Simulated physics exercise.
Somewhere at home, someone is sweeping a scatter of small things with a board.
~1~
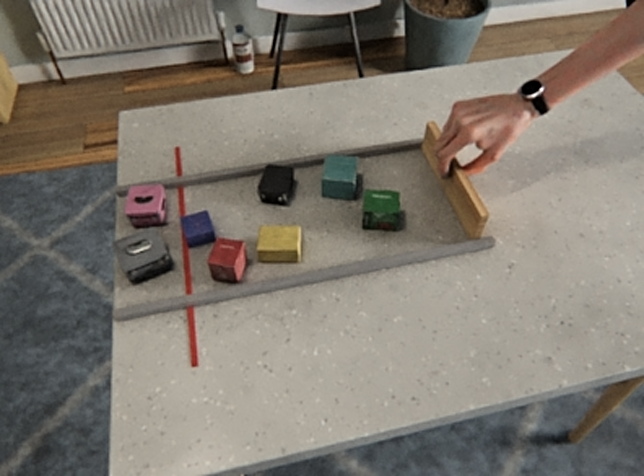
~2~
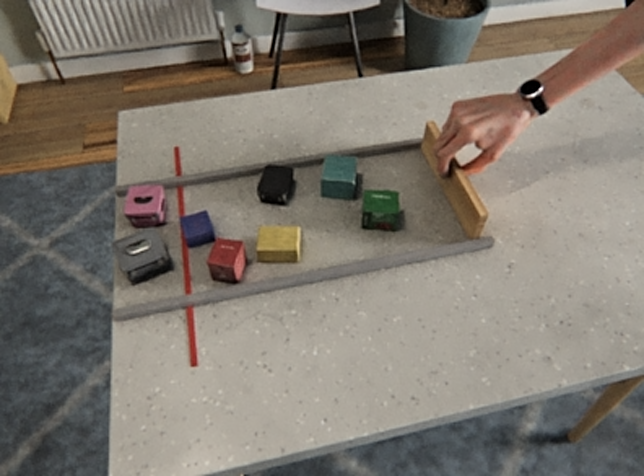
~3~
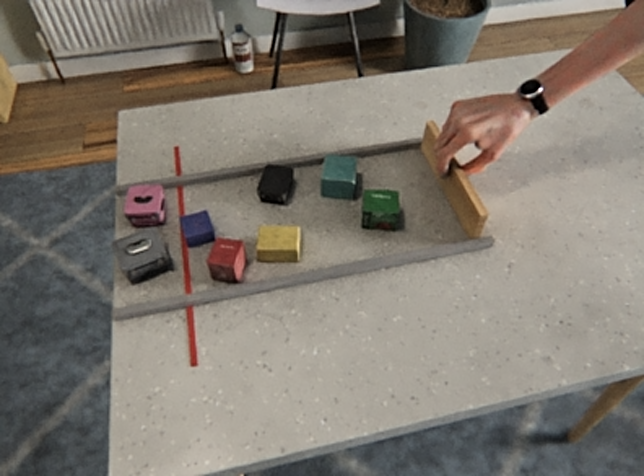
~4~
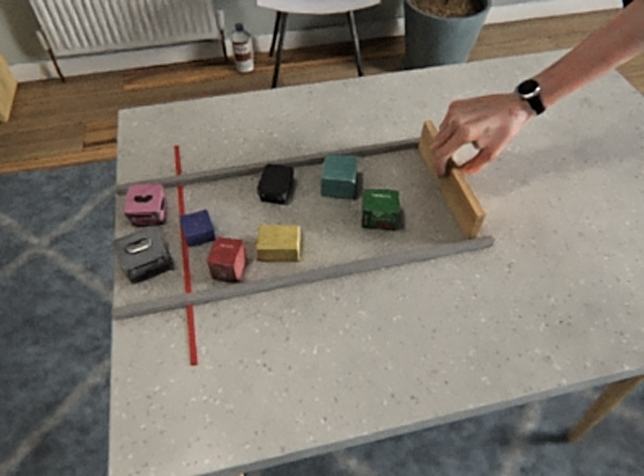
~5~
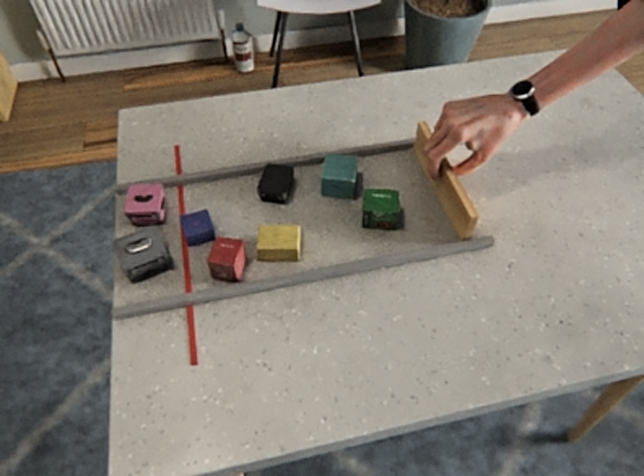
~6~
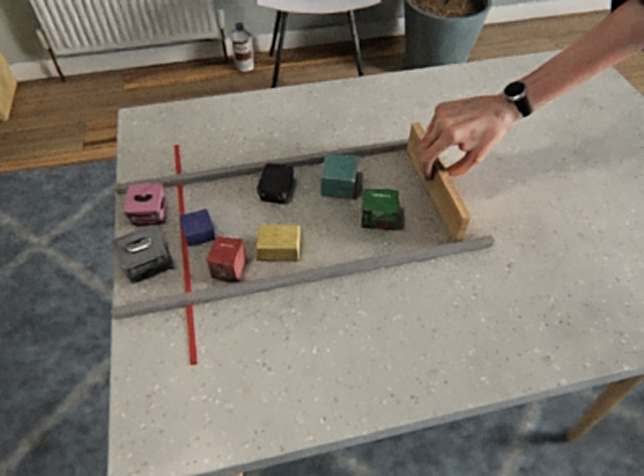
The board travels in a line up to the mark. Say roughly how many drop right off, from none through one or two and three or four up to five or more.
Dropping off: Three or four.
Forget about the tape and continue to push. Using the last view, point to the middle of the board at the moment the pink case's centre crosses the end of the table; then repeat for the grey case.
The middle is at (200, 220) when it's the pink case, and at (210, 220) when it's the grey case.
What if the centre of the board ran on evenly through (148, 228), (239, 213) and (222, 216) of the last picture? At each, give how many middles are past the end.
6; 0; 0.
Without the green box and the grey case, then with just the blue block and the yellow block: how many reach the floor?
The answer is 1 and then 1.
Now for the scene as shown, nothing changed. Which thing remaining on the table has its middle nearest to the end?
It's the yellow block that is foremost.
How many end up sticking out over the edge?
I get 1.
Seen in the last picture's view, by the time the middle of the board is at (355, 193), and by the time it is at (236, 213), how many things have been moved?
At the first place 2, at the second 7.
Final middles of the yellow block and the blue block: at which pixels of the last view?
You'll find the yellow block at roughly (124, 280) and the blue block at roughly (131, 237).
Soon after, none off yet; grey case at rest near (142, 253); pink case at rest near (147, 205); blue block at rest near (198, 227).
Then, none off yet; grey case moved a little near (130, 253); pink case at rest near (145, 205); blue block moved a little near (181, 228).
By the end, the number that fall off is three or four; fallen, red box, pink case and grey case.
